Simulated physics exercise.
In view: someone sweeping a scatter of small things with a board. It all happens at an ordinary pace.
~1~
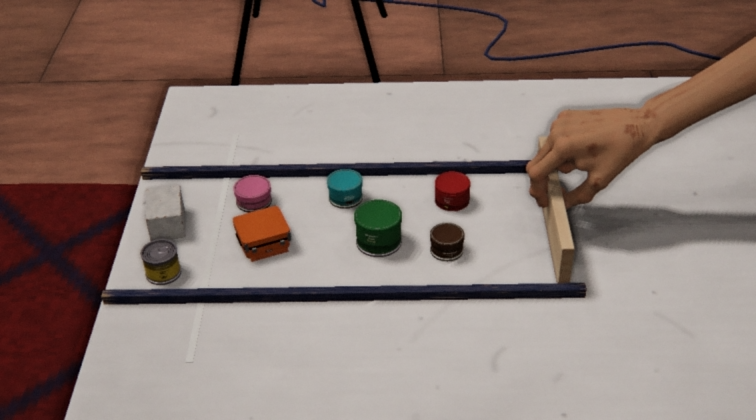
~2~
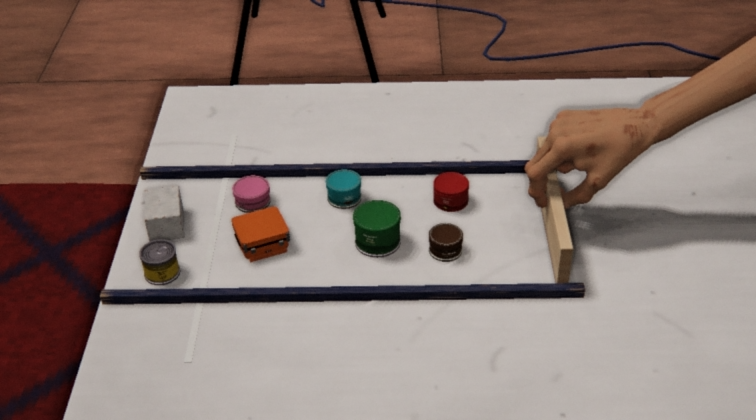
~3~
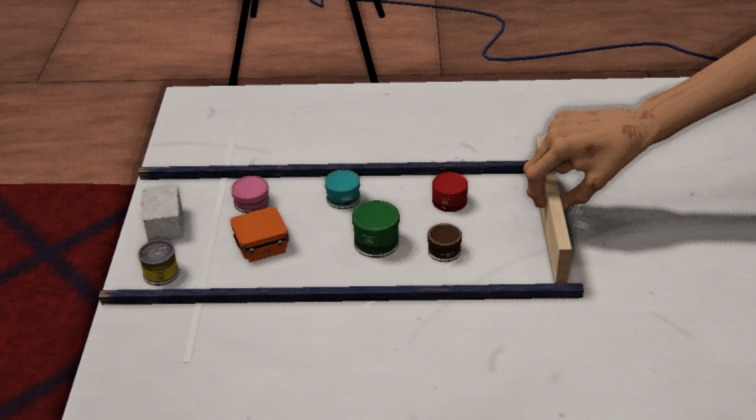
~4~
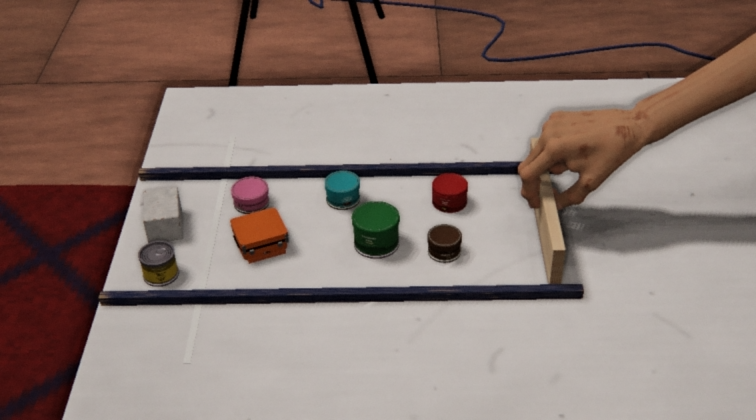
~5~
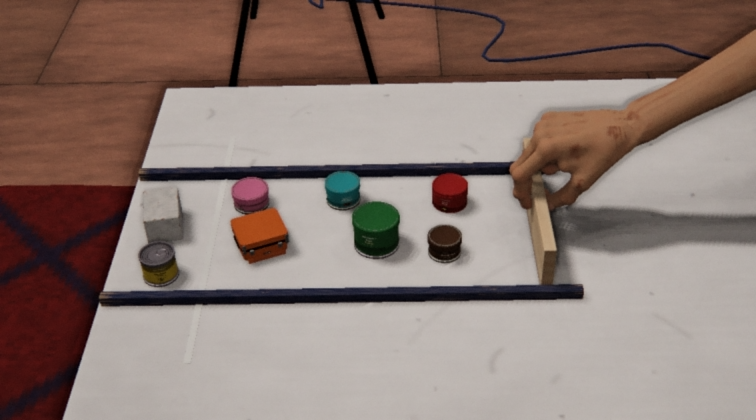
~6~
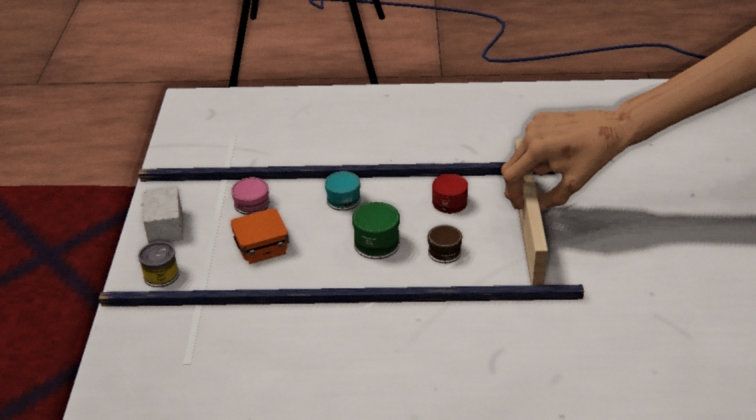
Hand holding a wooden board upright, then sliding it slightly left between two dark rails towards colourful pots and tins on a white table.
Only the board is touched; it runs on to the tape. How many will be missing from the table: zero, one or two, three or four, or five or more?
The number that fall off is zero.
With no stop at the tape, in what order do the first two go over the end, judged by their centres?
In order: The yellow tin, then the white block.
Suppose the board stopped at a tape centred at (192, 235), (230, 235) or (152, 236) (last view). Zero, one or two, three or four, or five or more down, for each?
The falls would be one or two; no fall at all; 3 or 4.
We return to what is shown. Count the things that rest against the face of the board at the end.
It touches 4.
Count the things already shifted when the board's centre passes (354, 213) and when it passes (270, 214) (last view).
The counts are 4 and 6.
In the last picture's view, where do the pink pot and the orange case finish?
The pink pot stops around (172, 196); the orange case around (148, 254).
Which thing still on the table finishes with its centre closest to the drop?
Foremost is the yellow tin.
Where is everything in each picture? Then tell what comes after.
In the first frame, white block (166, 213); yellow tin (161, 262); pink pot (253, 194); board (553, 208); tape (216, 233).
In the second frame, yellow tin (160, 263); brown tin (446, 243).
In the third frame, pink pot (251, 195); turquoise pot (343, 189).
In the fourth frame, white block (163, 215); board (545, 209).
In the fifth frame, yellow tin (159, 264); orange case (260, 236).
In the sixth frame, white block (163, 216); yellow tin (159, 265); pink pot (251, 196); board (529, 210); tape (213, 235).
A little later, none off yet; white block at rest near (163, 216); yellow tin at rest near (159, 265); pink pot at rest near (251, 196).
Next, none off yet; white block at rest near (163, 216); yellow tin at rest near (159, 265); pink pot at rest near (241, 197).
When it is over, the number that fall off is zero.
